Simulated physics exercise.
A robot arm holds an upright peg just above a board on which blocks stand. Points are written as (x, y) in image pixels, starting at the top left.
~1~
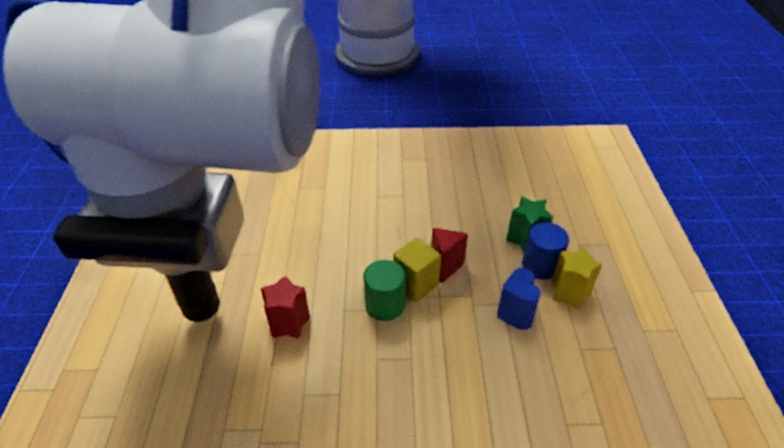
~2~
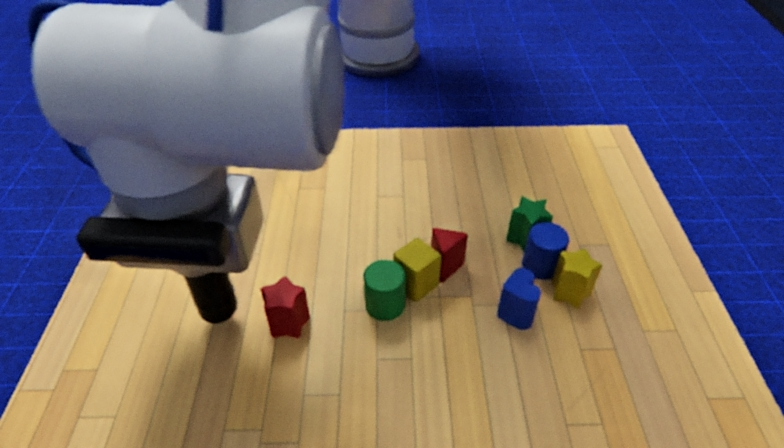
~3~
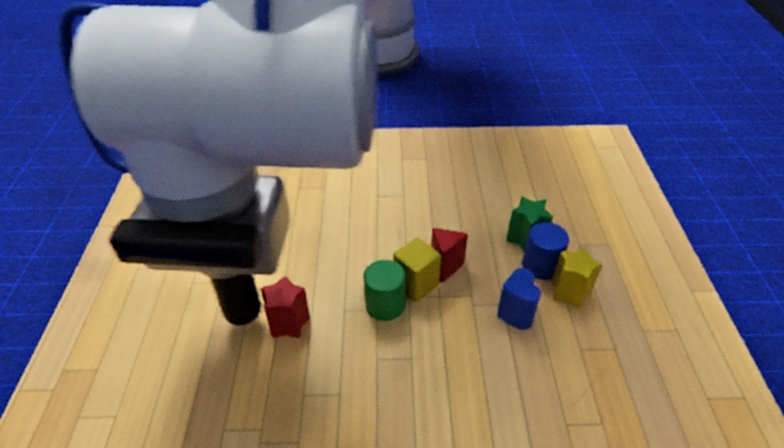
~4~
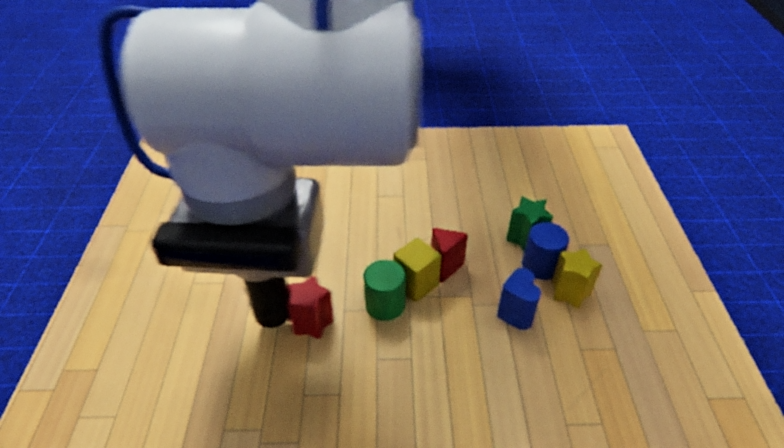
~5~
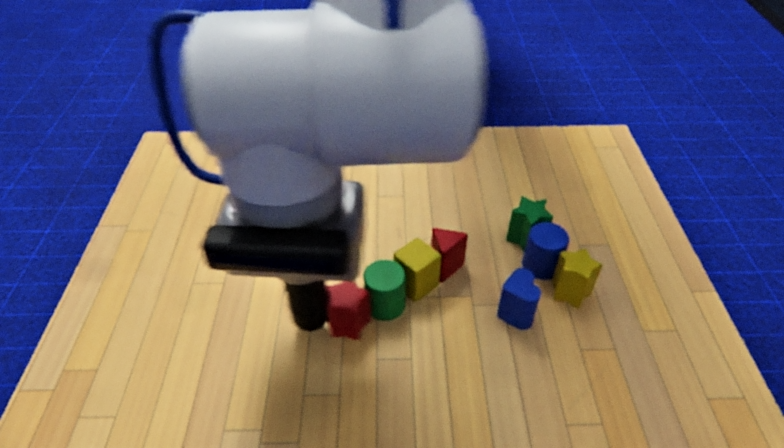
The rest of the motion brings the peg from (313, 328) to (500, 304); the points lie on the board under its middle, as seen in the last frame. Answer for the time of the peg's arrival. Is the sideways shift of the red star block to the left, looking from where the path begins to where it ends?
No.
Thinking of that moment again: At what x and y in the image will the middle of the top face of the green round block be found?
Most likely (509, 244).
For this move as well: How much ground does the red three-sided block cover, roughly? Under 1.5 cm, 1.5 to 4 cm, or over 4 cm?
Overall it shifts more than 4 cm.
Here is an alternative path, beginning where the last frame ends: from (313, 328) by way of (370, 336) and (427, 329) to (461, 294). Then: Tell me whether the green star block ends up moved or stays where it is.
The result: It stays put.
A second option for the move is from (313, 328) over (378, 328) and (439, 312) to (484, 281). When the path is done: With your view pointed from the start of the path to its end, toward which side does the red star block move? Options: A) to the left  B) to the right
The correct letter is B.
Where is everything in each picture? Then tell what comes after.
The first picture shows peg tip (202, 308); block tops, red star block (281, 293); green round block (385, 274); yellow square piece (417, 254); red three-sided block (448, 237); blue heart block (523, 284).
The second picture shows peg (219, 309); blocks unchanged.
The third picture shows peg (243, 311); blocks unchanged.
The fourth picture shows peg (274, 314); red star block (307, 292).
The fifth picture shows peg (311, 316); red star block (345, 294); green round block (385, 274); yellow square piece (417, 254); red three-sided block (448, 237); blue heart block (523, 284).
On the path given first. One third of the way, peg (376, 308); red star block (413, 290); green round block (436, 263); yellow square piece (453, 238), turned 15° anticlockwise; red three-sided block (467, 220), turned 40° anticlockwise.
Two thirds of the way, peg (441, 300); red star block (474, 299), turned 45° clockwise; green round block (470, 260); yellow square piece (462, 231), turned 40° anticlockwise; red three-sided block (470, 212), turned 65° anticlockwise.
At the end, peg (502, 292); red star block (502, 306), turned 95° clockwise; green round block (509, 244); yellow square piece (470, 227), turned 70° anticlockwise; red three-sided block (467, 205), turned 85° anticlockwise; blue heart block (540, 286).
